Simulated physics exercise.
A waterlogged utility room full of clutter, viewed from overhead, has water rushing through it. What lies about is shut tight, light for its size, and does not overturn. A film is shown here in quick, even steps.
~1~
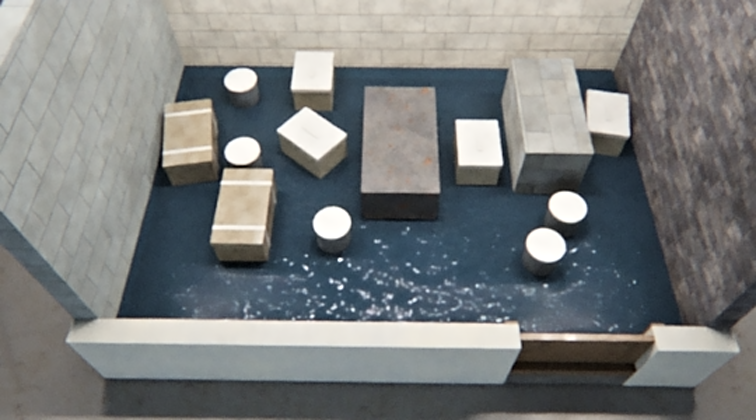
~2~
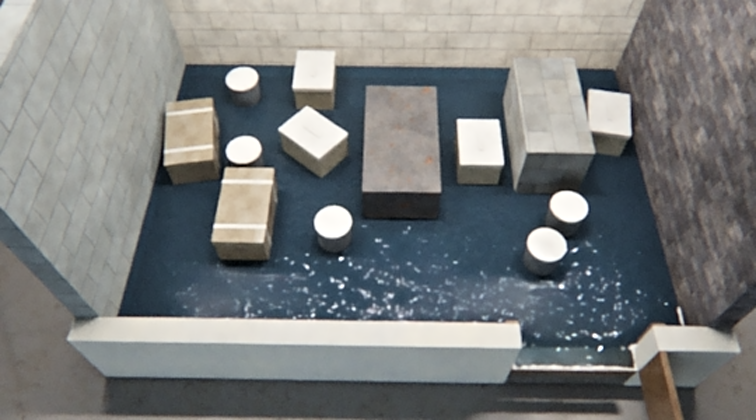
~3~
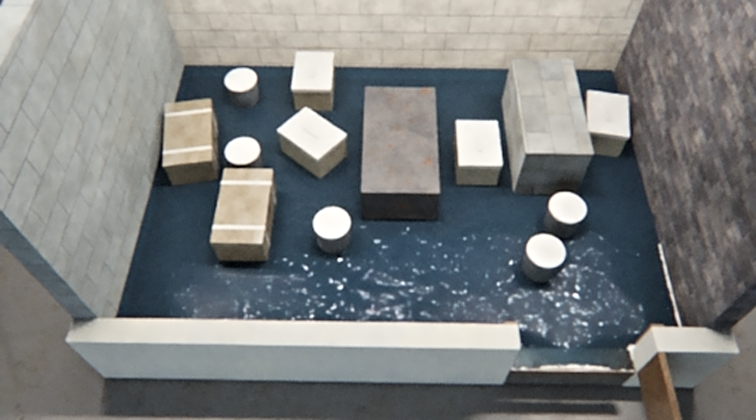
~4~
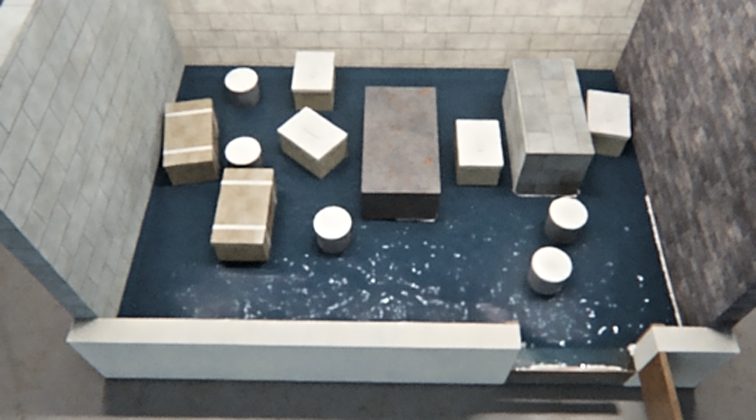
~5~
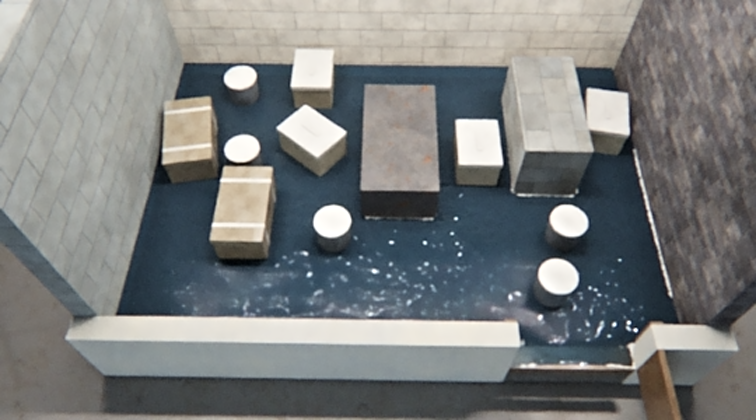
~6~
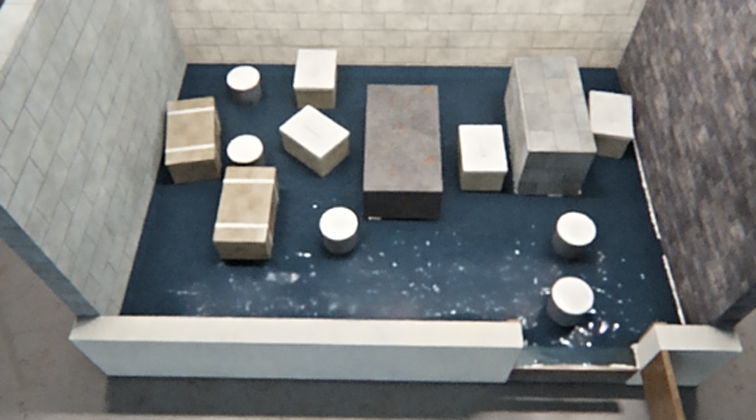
Two white pails at the right of a flooded utility room, seen from overhead, sit still on dark blue, glinting water while the brown gate in the low front wall swings open. Around them stand white boxes and round pails, tan crates at left, a dark brown block in the centre and a grey one at right. The two pails then drift slowly toward the opening, the nearer one moving farther, as the camera stays essentially steady.
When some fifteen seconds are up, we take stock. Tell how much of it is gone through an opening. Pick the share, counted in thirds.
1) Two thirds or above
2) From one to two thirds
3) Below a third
Option 2: From one to two thirds.
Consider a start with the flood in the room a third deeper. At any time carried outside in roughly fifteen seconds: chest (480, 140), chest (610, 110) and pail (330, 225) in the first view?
In the order given: Lost, lost and lost.
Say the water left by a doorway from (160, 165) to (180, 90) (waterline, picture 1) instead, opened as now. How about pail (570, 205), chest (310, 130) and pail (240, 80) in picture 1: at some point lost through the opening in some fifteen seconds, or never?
Taking them in turn, the first is held back, the second is flushed away and the third is flushed away.
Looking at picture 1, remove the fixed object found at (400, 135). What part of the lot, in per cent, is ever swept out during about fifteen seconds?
Close to 50 percent, I'd say.
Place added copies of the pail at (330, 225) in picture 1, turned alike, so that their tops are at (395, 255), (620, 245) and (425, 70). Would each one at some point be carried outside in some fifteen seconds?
Lab note - results by position: Exited, exited, retained.
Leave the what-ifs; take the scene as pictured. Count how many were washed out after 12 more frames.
The number I arrive at is 2.
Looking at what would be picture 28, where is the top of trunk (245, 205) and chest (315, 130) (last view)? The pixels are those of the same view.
Expect the tops close to (341, 272) and (325, 179).
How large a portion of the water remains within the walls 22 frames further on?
64 %.
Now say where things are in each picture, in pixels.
A pail at (546, 245) floats; a pail at (568, 207), afloat; 0 of 11 have shifted, in the first picture.
A pail at (547, 244), afloat; a pail at (569, 206), afloat; 0 of 11 have shifted, in the second picture.
A pail at (546, 251), afloat, close to its start; a pail at (568, 207) floats; 0 of 11 have shifted, in the third picture.
A pail at (552, 264), afloat, close to its start; a pail at (569, 213) floats, close to its start; 1 of 11 have shifted, in the fourth picture.
A pail at (559, 276), afloat, a stride from its start; a pail at (569, 221), afloat, close to its start; 2 of 11 have shifted, in the fifth picture.
A pail at (573, 295) floats, a stride from its start; a pail at (577, 228) floats, close to its start; 3 of 11 have shifted, in the sixth picture.
A moment on, 1 of 11 are out; 10 afloat.
Next, 2 of 11 are out; 9 afloat.
Later, 4 of 11 are out; 7 afloat.
In the end, 4 of 11 are out; 6 afloat.
